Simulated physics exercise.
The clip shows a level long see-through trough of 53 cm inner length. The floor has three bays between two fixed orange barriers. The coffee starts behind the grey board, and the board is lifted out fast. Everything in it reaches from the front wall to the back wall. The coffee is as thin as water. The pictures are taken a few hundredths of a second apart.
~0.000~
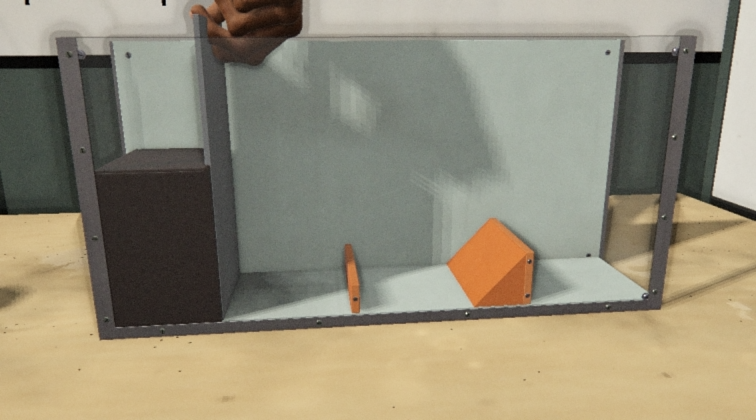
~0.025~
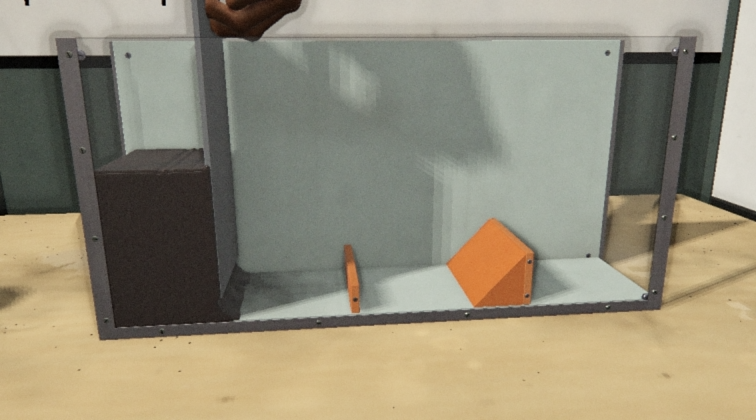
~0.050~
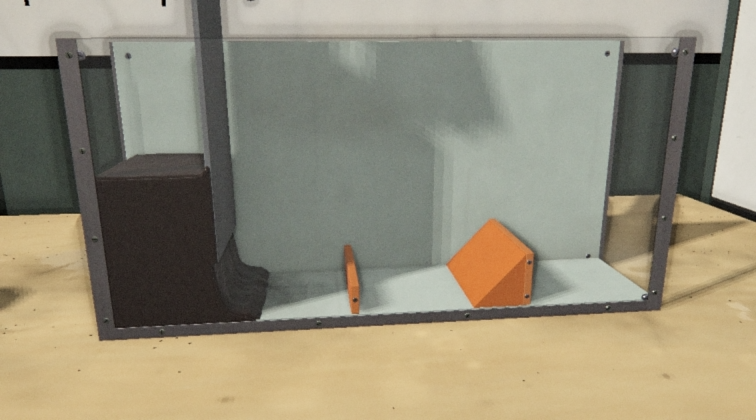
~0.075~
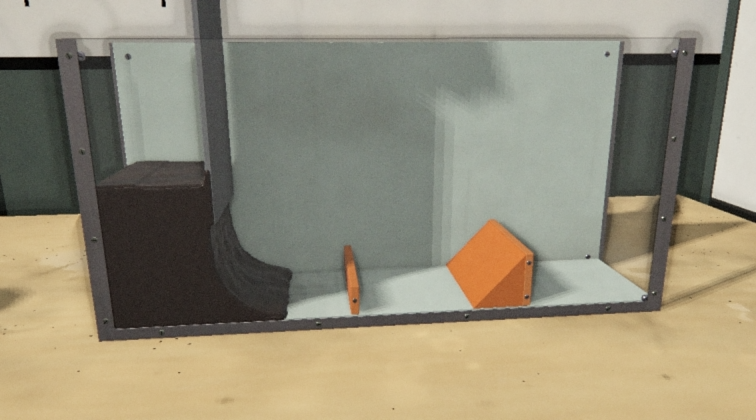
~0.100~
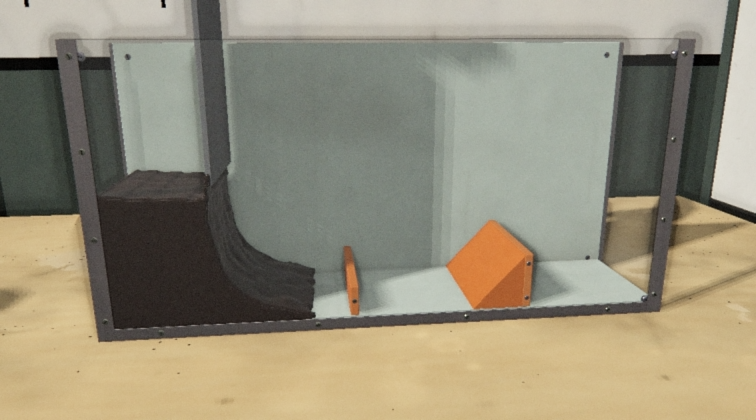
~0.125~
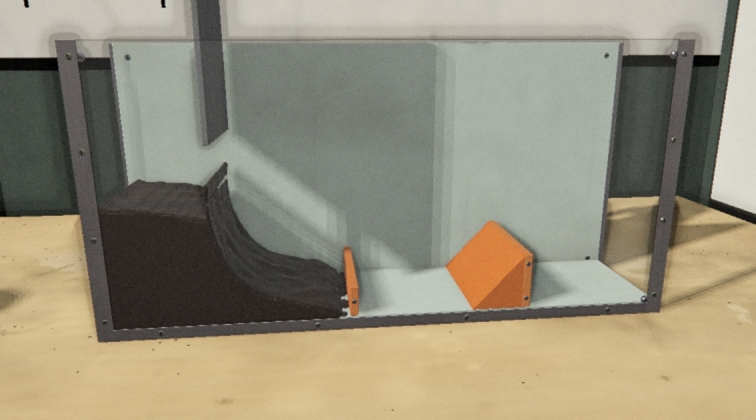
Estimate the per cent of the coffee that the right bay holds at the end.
The right bay gets about 16 per cent.
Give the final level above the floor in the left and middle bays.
In turn 3.5 and 3.5 cm.
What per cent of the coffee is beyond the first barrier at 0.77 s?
Near 54 in a hundred.
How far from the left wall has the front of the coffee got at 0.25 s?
Roughly 30 cm out.
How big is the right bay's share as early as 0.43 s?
About 12 per cent.
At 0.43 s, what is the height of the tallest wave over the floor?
Roughly 15.0 cm up.
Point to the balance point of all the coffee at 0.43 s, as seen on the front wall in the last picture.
At about (354, 283).
Then, 0.25 s in, the shares are 82, 18 and 0 per cent from left to right.
Then, 0.43 s in, the shares are 55, 32 and 13 per cent from left to right.
Then, 0.77 s in, the shares are 46, 38 and 16 per cent from left to right.
Finally, the split from left to right is 52, 32 and 16 per cent.
